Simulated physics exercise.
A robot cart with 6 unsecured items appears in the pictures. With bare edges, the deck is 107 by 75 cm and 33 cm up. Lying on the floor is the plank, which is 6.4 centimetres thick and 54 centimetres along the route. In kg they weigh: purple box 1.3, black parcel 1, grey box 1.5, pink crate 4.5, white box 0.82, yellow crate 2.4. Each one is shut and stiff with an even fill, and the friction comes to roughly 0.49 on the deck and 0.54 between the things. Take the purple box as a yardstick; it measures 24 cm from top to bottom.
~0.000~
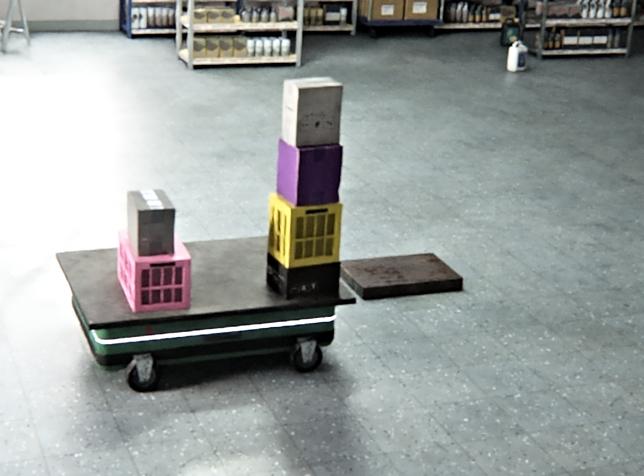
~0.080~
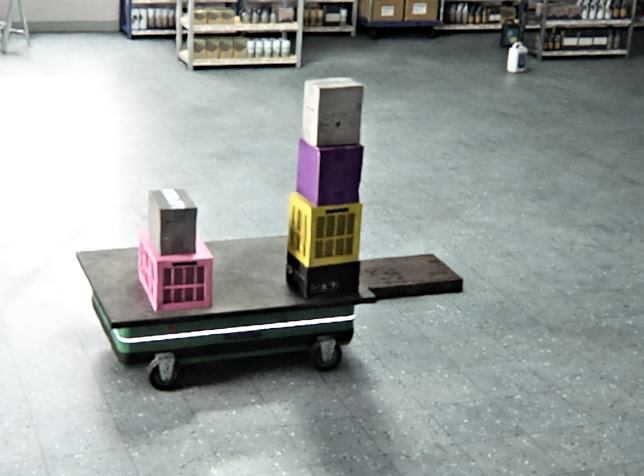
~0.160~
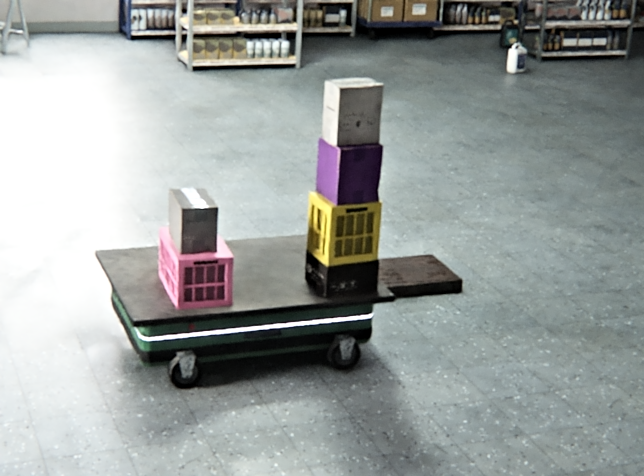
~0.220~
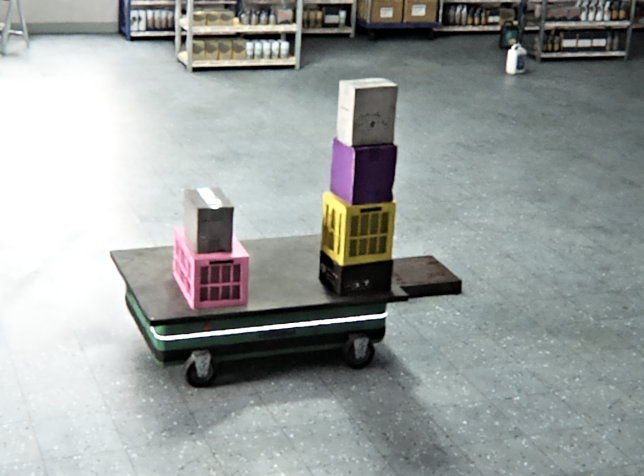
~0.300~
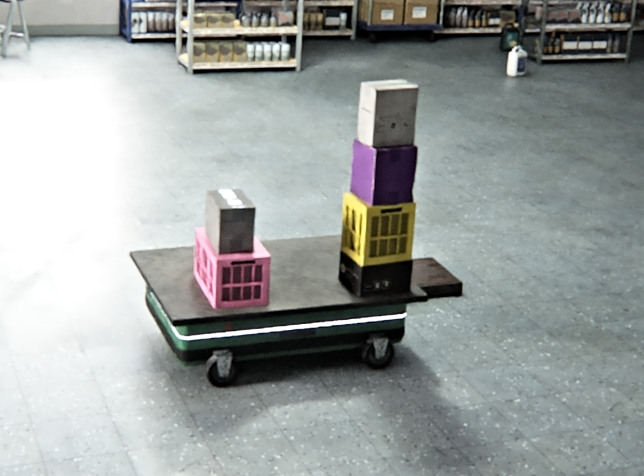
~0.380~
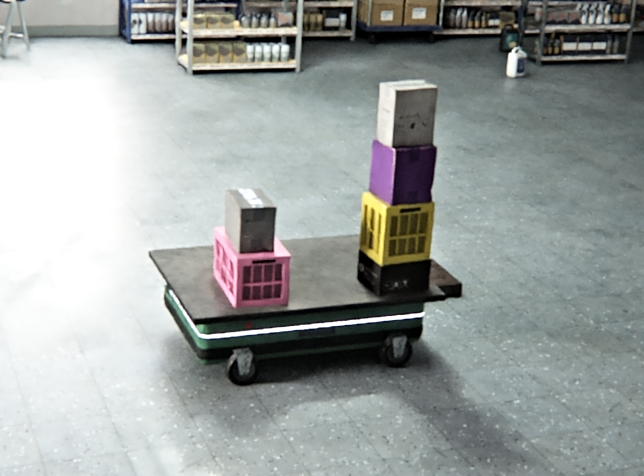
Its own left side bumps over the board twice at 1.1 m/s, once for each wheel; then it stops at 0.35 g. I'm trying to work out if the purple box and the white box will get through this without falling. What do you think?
At the end, most likely the purple box rides it out, most likely the white box rides it out.
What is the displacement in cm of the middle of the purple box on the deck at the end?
I'd put it at about 0 centimetres.
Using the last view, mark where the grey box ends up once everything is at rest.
You'll see it about at (632, 198) in the last picture.
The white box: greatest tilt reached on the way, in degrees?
The peak tilt is 10°.
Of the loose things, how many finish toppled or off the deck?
The count comes out at 0.
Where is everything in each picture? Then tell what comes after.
In the first picture, 0 cm covered; purple box (309, 170); white box (312, 112).
In the second picture, 9 cm covered; pink crate (175, 267); yellow crate (325, 227).
In the third picture, 18 cm covered; black parcel (341, 270); grey box (193, 220).
In the fourth picture, 24 cm covered; pink crate (210, 265); yellow crate (358, 226).
In the fifth picture, 33 cm covered; black parcel (375, 270); grey box (230, 221).
In the sixth picture, 42 cm covered; purple box (402, 170); white box (407, 113).
Around 0.68 s, 75 cm covered; white box at 5° to upright near (469, 107); purple box at 5° to upright near (467, 163); yellow crate at 5° to upright.
Around 1.08 s, 119 cm covered; white box shifted 6 cm near (562, 108); purple box shifted 3 cm near (559, 162); yellow crate shifted 2 cm.
Around 1.38 s, 152 cm covered; white box shifted 3 cm; purple box shifted 2 cm near (635, 160); grey box shifted 6 cm.
Around 1.98 s, 214 cm covered; white box shifted 3 cm; purple box shifted 3 cm; grey box shifted 7 cm.
Finally (3.2 s), all 6 still in place (within 10 cm).
